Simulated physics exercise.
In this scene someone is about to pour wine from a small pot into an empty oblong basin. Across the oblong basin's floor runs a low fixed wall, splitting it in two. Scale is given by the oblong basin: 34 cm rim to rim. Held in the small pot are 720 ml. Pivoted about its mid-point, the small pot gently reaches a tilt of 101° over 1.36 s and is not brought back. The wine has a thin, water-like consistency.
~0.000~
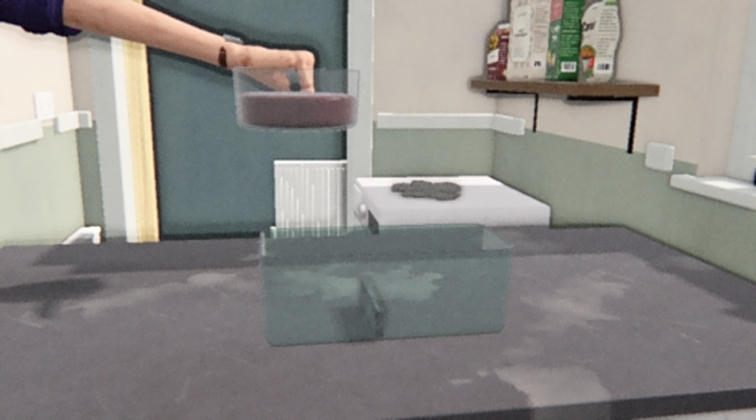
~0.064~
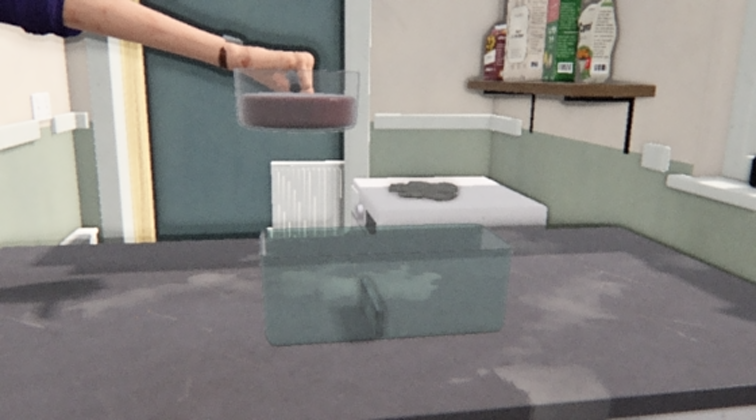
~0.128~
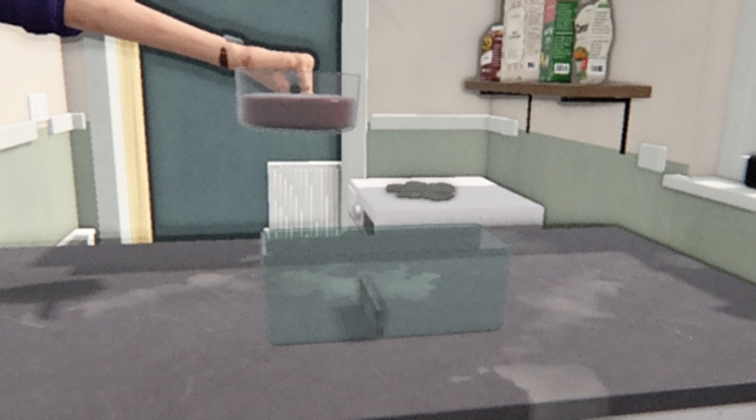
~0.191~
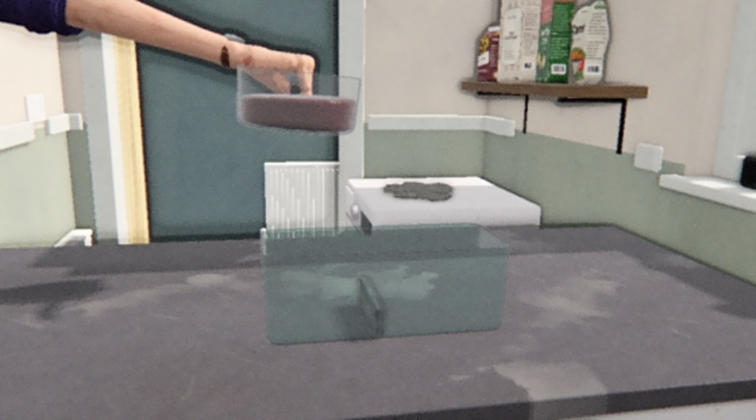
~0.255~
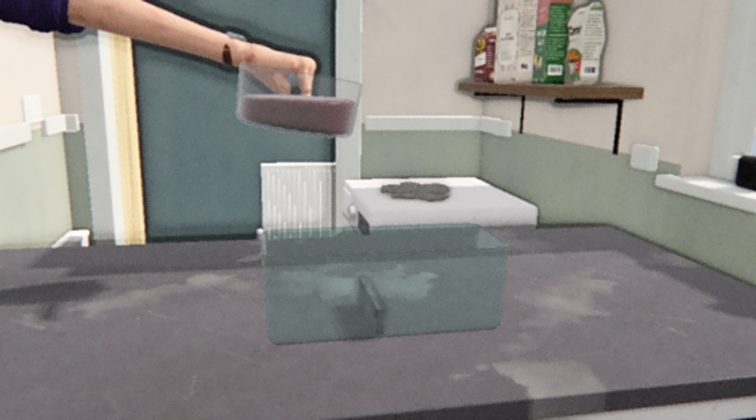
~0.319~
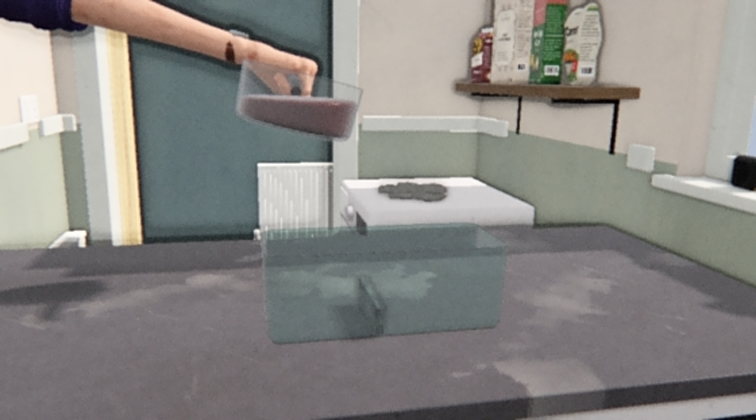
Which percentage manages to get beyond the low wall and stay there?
Beyond the low wall, roughly 82 per cent stays.
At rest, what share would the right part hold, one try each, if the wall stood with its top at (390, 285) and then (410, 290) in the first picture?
Respectively close to 65 and 35 %.
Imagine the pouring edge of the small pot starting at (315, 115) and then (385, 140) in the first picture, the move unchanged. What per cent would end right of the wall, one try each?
Respectively 20 and 95 %.
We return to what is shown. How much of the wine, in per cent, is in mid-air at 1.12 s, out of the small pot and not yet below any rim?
Around 18 per cent of the liquid is in flight.
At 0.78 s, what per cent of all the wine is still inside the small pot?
Fraction remaining: Approx. 64 per cent.
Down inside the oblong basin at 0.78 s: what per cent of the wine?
Fraction in basin: Approx. 4%.
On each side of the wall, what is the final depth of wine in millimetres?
Left roughly 6 mm; right roughly 24 mm.
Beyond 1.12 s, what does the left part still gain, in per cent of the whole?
Roughly 14 in a hundred.
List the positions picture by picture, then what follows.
The first frame shows tilt 0°; pouring edge (358, 72); surface from (239, 95) to (355, 96); the oblong basin's rim runs from (261, 244) to (498, 237); the wall's top is at (372, 295).
The second frame shows tilt 1°; pouring edge (358, 74); surface from (239, 96) to (355, 97).
The third frame shows tilt 2°; pouring edge (359, 77); surface from (239, 96) to (354, 99).
The fourth frame shows tilt 5°; pouring edge (360, 81); surface from (240, 97) to (355, 100).
The fifth frame shows tilt 9°; pouring edge (360, 85); surface from (240, 97) to (355, 100).
The sixth frame shows tilt 13°; pouring edge (361, 91); surface from (240, 98) to (355, 101).
Then, 0.78 s in, the tilt is 62° and 64 per cent is still to pour, 1 is left of the wall and 4 right of it.
Then, 1.12 s in, the tilt is 93° and 14 per cent is still to pour, 4 is left of the wall and 65 right of it.
Then, 1.48 s in, the tilt is 101° and 1 per cent is still to pour, 14 is left of the wall and 82 right of it.
Then, 1.86 s in, the tilt is 101° and 0 per cent is still to pour, 18 is left of the wall and 81 right of it.
Finally, 18 per cent lies left of the wall, 82 right of it and 1 outside.
